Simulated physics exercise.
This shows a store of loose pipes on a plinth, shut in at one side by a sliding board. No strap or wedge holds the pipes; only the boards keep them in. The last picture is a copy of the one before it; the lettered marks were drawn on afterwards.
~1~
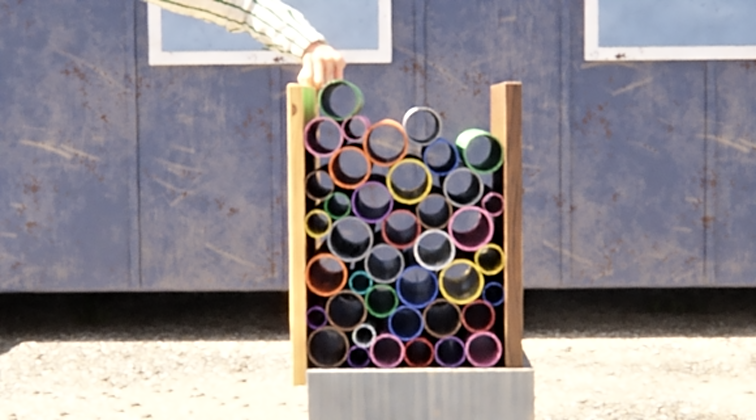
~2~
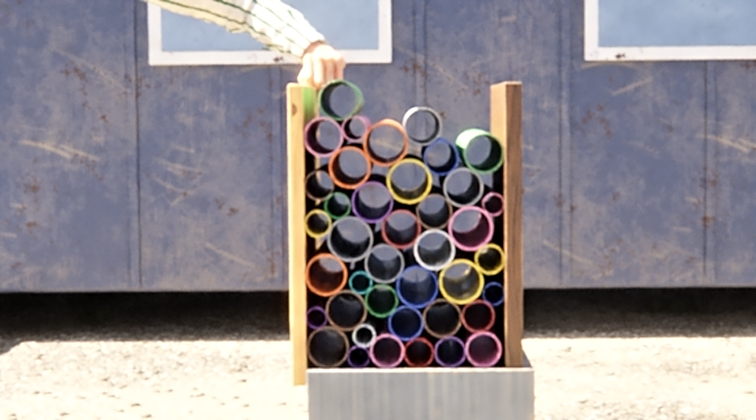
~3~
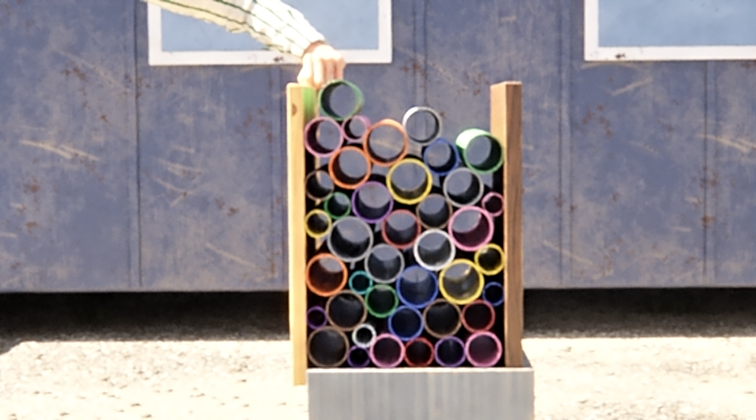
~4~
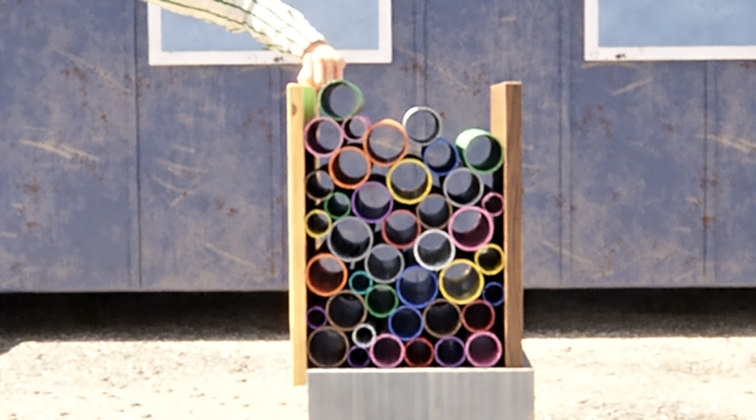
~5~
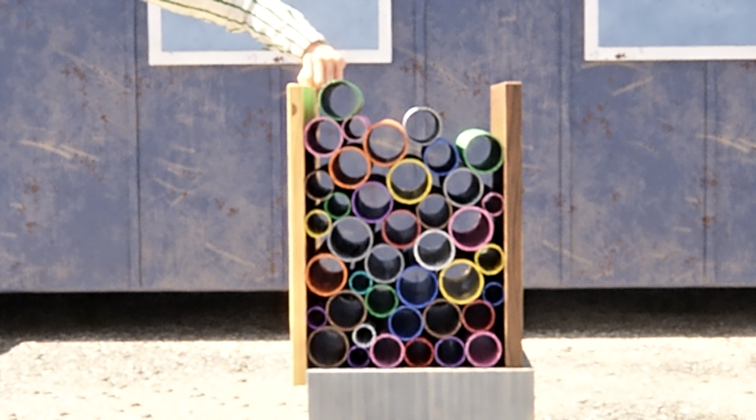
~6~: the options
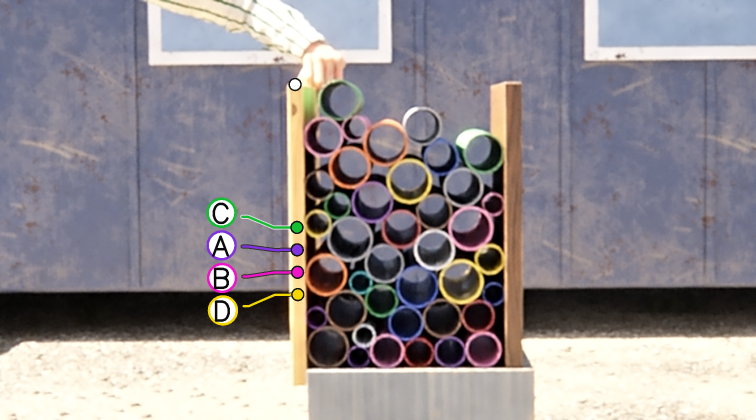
Nothing visibly moves as a hand in a striped sleeve stays at the top left of a stack of colourful, open-ended pipes, which rests between two upright wooden boards on a grey plinth before a blue wall.
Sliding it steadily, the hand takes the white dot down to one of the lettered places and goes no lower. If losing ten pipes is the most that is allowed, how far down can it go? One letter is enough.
D is the limit.
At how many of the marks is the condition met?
Four of the four.
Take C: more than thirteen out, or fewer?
It loses fewer than thirteen.
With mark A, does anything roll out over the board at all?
Yes.
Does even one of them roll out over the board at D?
At D: Yes.
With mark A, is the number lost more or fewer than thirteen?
It loses fewer than thirteen.
On the marked copy, A at (297, 250); B at (297, 272); C at (297, 228); D at (298, 295); the white dot at (295, 84).
Taking D. A third of the way, top of the board (304, 169).
Two thirds of the way, top of the board (305, 260).
When it is over, top of the board (306, 294), nine out over the board.
As for the rest, A eight out over the board; B nine out over the board; C about six out over the board.
